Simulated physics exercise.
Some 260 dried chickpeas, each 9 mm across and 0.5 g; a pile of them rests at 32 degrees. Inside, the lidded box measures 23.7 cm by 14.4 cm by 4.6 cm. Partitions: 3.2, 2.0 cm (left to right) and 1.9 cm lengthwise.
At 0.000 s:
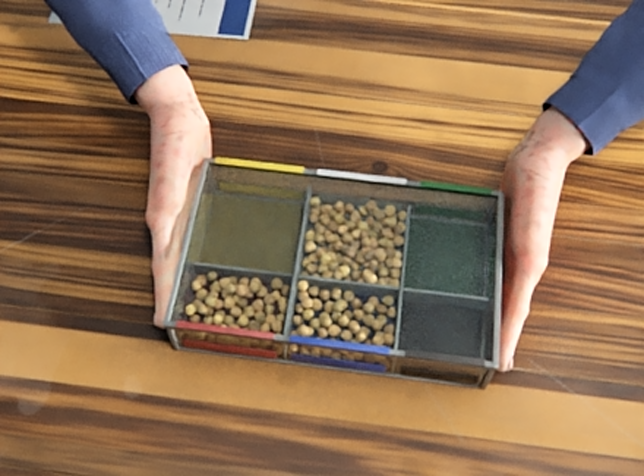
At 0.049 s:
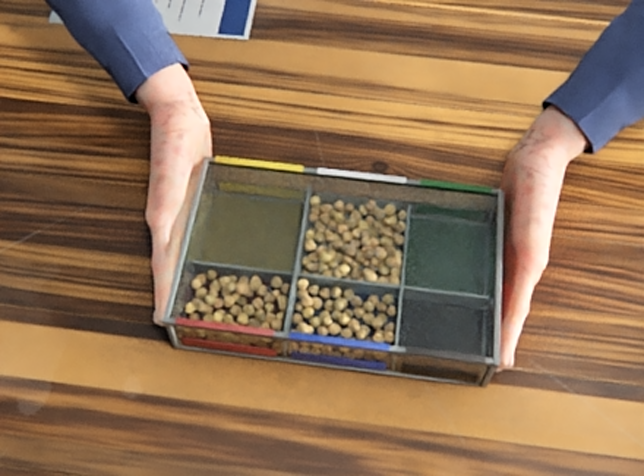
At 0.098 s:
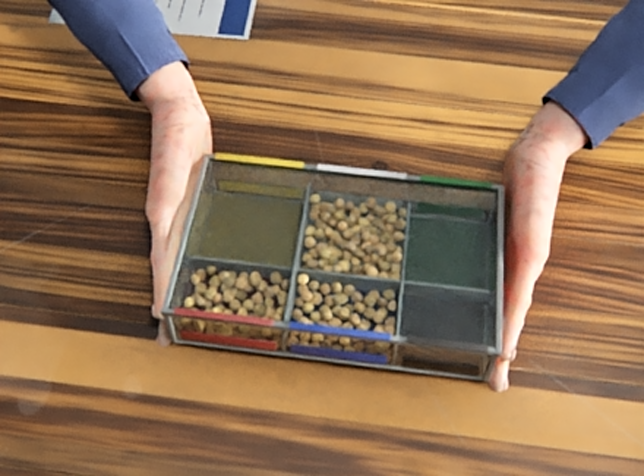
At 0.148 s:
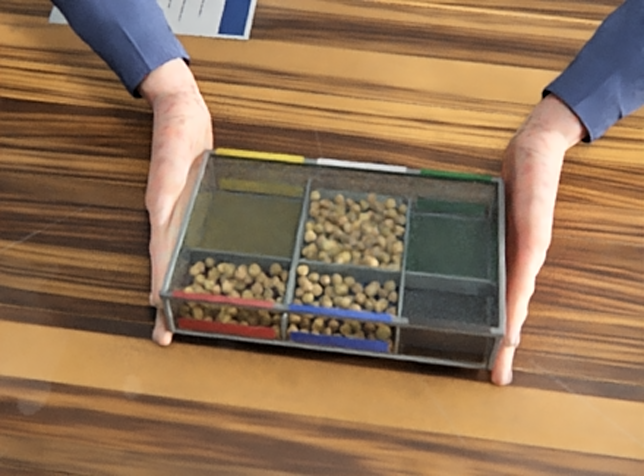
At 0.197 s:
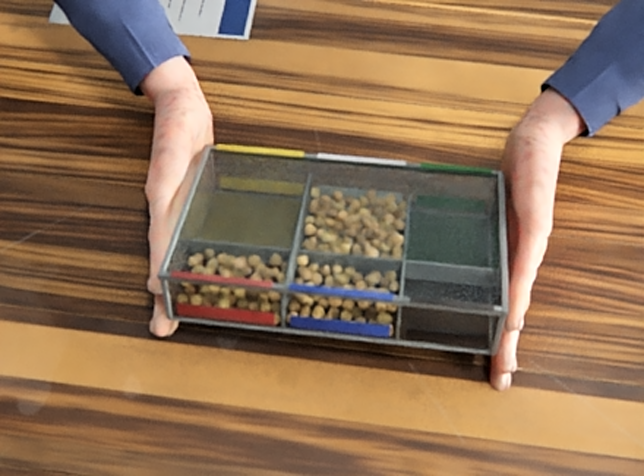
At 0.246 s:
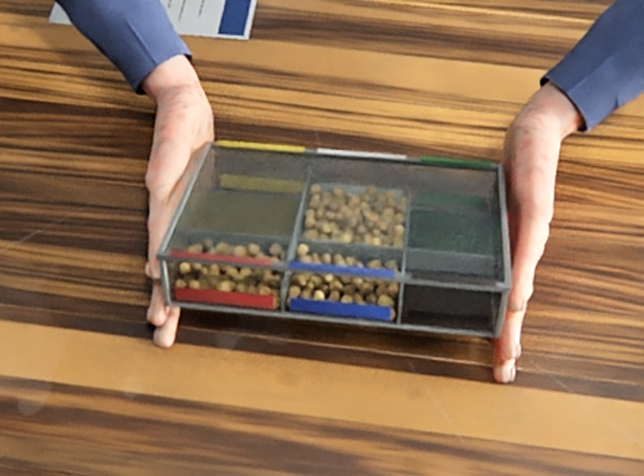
The clip opens with two hands holding a lidded, divided box nearly level above a striped wooden table, with chickpeas in the red, blue and white compartments. The hands then tilt the box backward, steadily raising its near edge and showing more of its front, while the chickpeas remain in the same three compartments.
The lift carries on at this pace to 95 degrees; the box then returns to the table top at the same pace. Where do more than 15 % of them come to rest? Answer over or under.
Red under, blue under, green under, yellow over, white over, black under.
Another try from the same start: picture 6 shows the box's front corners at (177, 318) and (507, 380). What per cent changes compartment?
Then about 60 per cent.
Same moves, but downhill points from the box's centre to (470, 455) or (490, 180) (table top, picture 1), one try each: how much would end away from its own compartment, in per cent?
Some 60 and 70 per cent.
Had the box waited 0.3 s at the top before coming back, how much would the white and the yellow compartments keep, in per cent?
White 55, yellow 30.
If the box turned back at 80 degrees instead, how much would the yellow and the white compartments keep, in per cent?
In that case yellow 10; white 55.
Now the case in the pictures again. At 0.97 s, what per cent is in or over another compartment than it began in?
About 15 per cent.
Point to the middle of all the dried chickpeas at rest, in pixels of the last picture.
Near (332, 221).
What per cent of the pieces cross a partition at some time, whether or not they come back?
Some 45 per cent.
Then, at 0.97 s, tilt 94 degrees; red 20 %, blue 15 %, yellow 10 %, white 55 %.
After 1.45 s, tilt 40 degrees; red 5 %, blue 5 %, green 5 %, yellow 25 %, white 60 %.
Then, at 2.00 s, tilt 0 degrees; red 5 %, blue 5 %, green 5 %, yellow 25 %, white 60 %.
In the end, at 2.6 s, red 5 %, blue 5 %, green 5 %, yellow 25 %, white 60 %, black 0 %.
